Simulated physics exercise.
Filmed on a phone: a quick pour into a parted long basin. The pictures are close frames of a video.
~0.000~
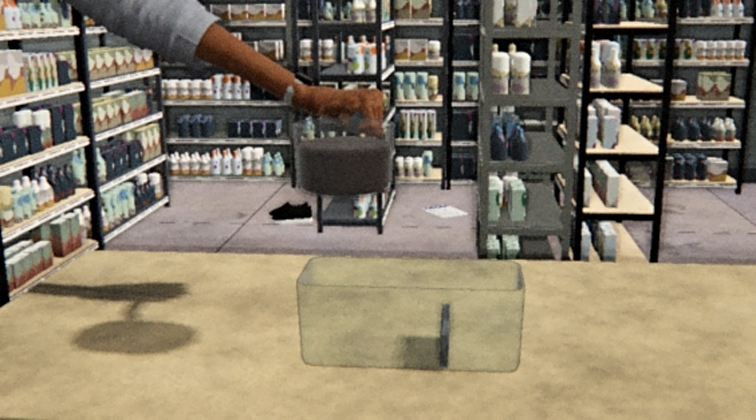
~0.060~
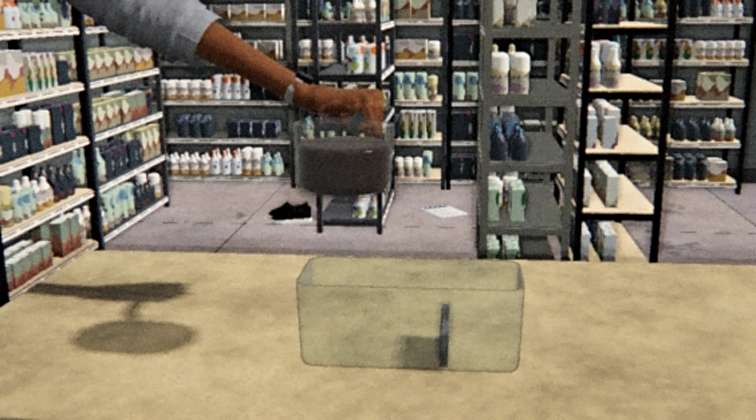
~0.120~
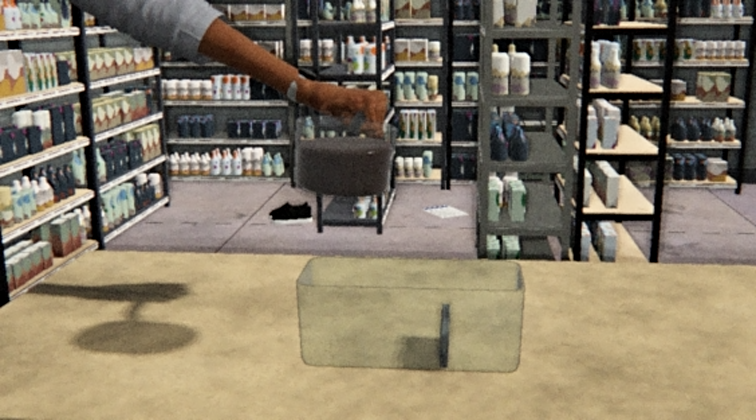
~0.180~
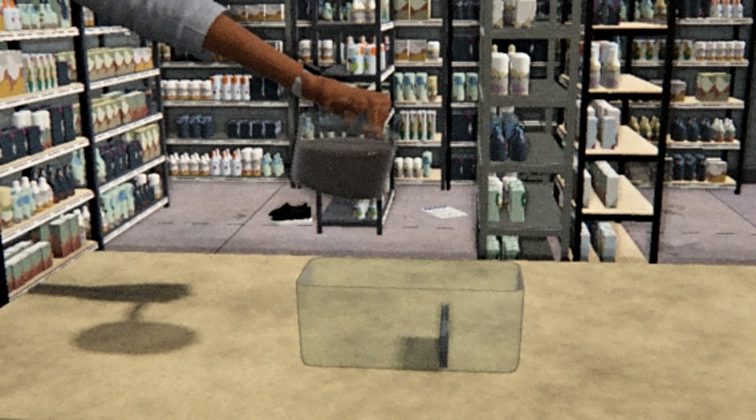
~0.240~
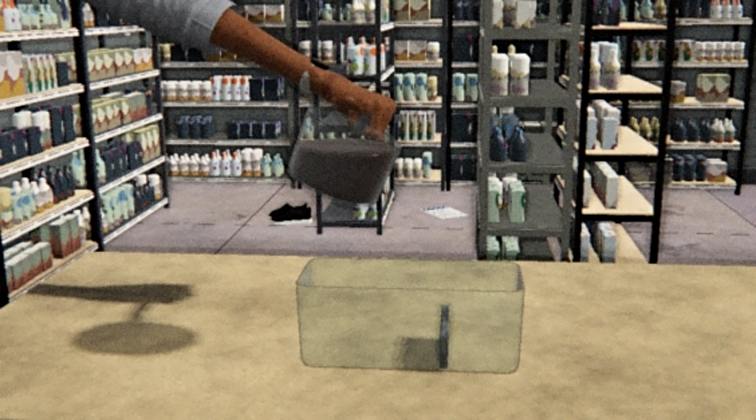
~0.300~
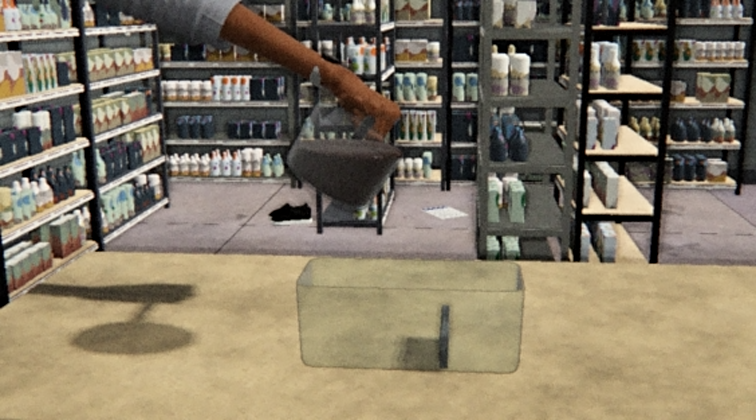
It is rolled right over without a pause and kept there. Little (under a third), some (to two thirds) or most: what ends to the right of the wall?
It comes to between a third and two thirds.
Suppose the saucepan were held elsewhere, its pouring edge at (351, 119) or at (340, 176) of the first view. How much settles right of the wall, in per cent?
The first gives 5 %, the second 5 %.
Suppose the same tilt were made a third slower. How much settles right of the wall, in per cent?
Some 55 per cent.
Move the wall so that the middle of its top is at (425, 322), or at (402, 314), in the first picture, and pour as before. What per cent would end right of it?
The first gives 85 %, the second 95 %.
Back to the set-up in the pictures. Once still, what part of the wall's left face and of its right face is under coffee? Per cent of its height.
Left: 30 %. Right: 70 %.
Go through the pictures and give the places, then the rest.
In the first frame, tilt 0°; pouring edge (393, 126); surface from (299, 143) to (391, 144); the long basin's rim runs from (304, 271) to (522, 277); the wall's top is at (445, 320).
In the second frame, tilt 2°; pouring edge (393, 127); surface from (299, 143) to (391, 144).
In the third frame, tilt 6°; pouring edge (396, 131); surface from (300, 143) to (392, 145).
In the fourth frame, tilt 13°; pouring edge (398, 138); surface from (299, 144) to (394, 147).
In the fifth frame, tilt 22°; pouring edge (400, 148); surface from (299, 145) to (397, 149).
In the sixth frame, tilt 33°; pouring edge (401, 159); surface from (297, 144) to (399, 150).
A moment on, the saucepan is tipped on its side and 52 per cent is still to pour, 4 is left of the wall and 7 right of it.
Next, the saucepan is tipped on its side and 18 per cent is still to pour, 20 is left of the wall and 47 right of it.
Then the saucepan is tipped on its side and 6 per cent is still to pour, 39 is left of the wall and 49 right of it.
Later the saucepan is tipped on its side and 2 per cent is still to pour, 48 is left of the wall and 48 right of it.
At rest 50 per cent lies left of the wall, 48 right of it and 1 outside.
